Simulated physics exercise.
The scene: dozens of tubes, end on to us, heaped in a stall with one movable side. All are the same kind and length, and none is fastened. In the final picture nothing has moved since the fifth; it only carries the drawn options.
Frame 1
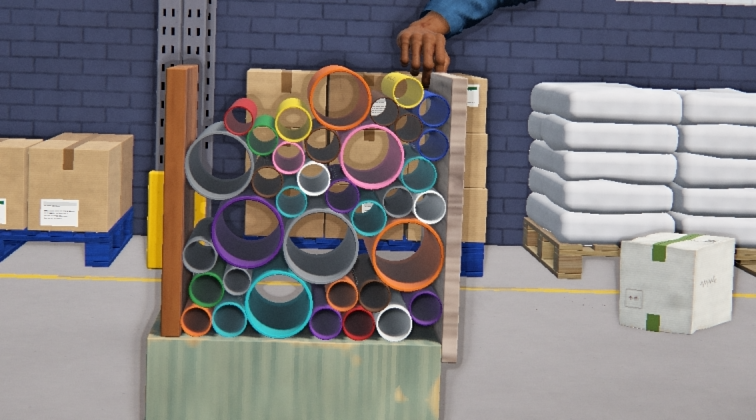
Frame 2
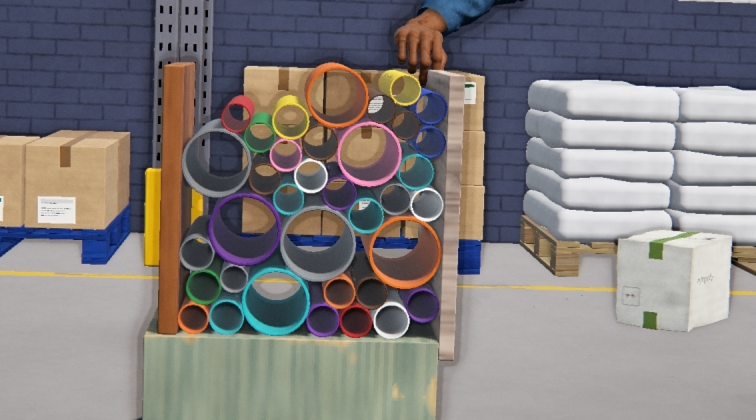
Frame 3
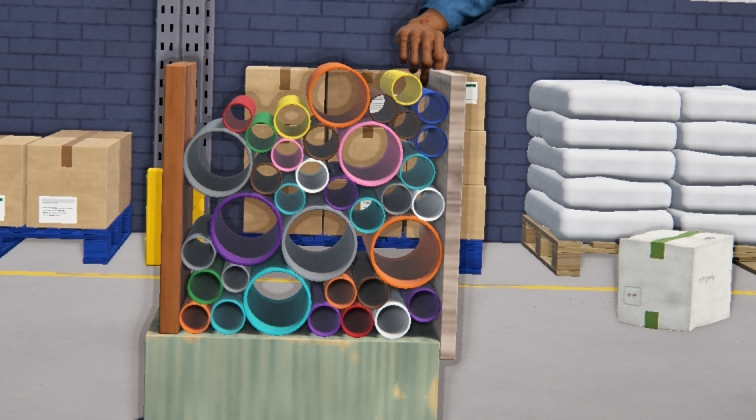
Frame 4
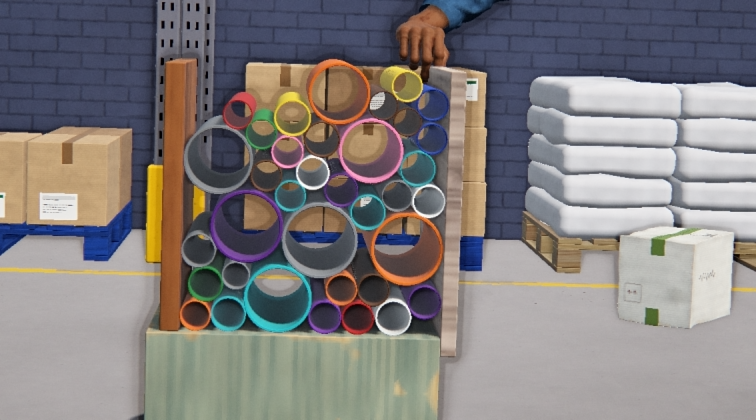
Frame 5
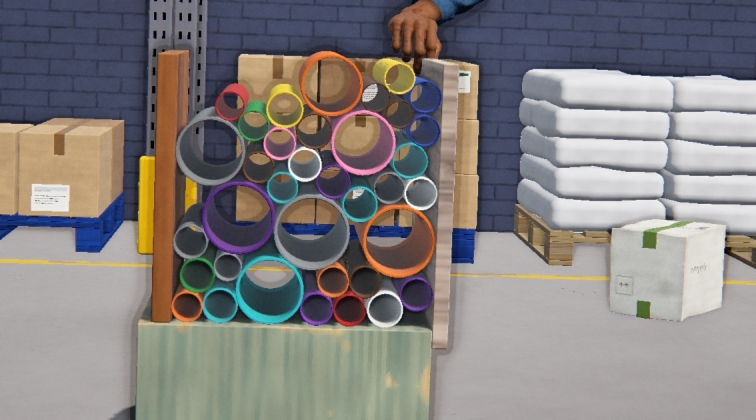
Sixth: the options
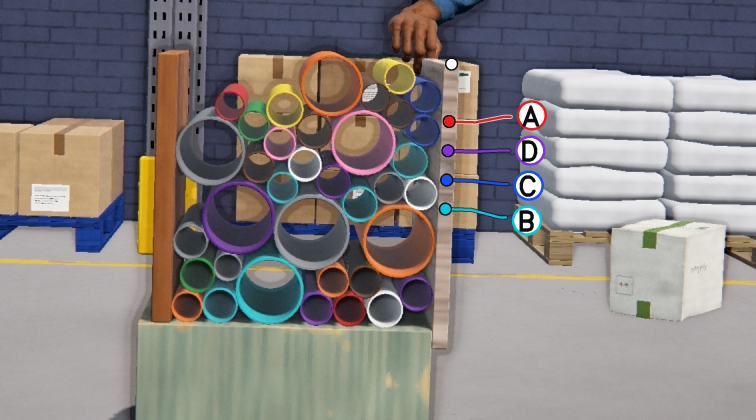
A hand rests atop the right side board beside stacked colourful tubes, which barely shift.
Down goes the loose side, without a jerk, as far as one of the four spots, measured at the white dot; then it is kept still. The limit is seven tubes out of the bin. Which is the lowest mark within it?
B is the limit.
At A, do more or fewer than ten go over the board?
It loses fewer than ten.
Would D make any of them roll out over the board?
Yes, at D.
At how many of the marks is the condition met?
The number is four.
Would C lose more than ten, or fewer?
It loses fewer than ten.
On the marked copy, A at (449, 121); B at (445, 209); C at (447, 180); D at (448, 151); the white dot at (452, 64).
Taking B. A third of the way, top of the board (440, 128).
Two thirds of the way, top of the board (437, 200).
When it is over, top of the board (437, 208), five out over the board.
As for the rest, A two out over the board; C three out over the board; D two out over the board.
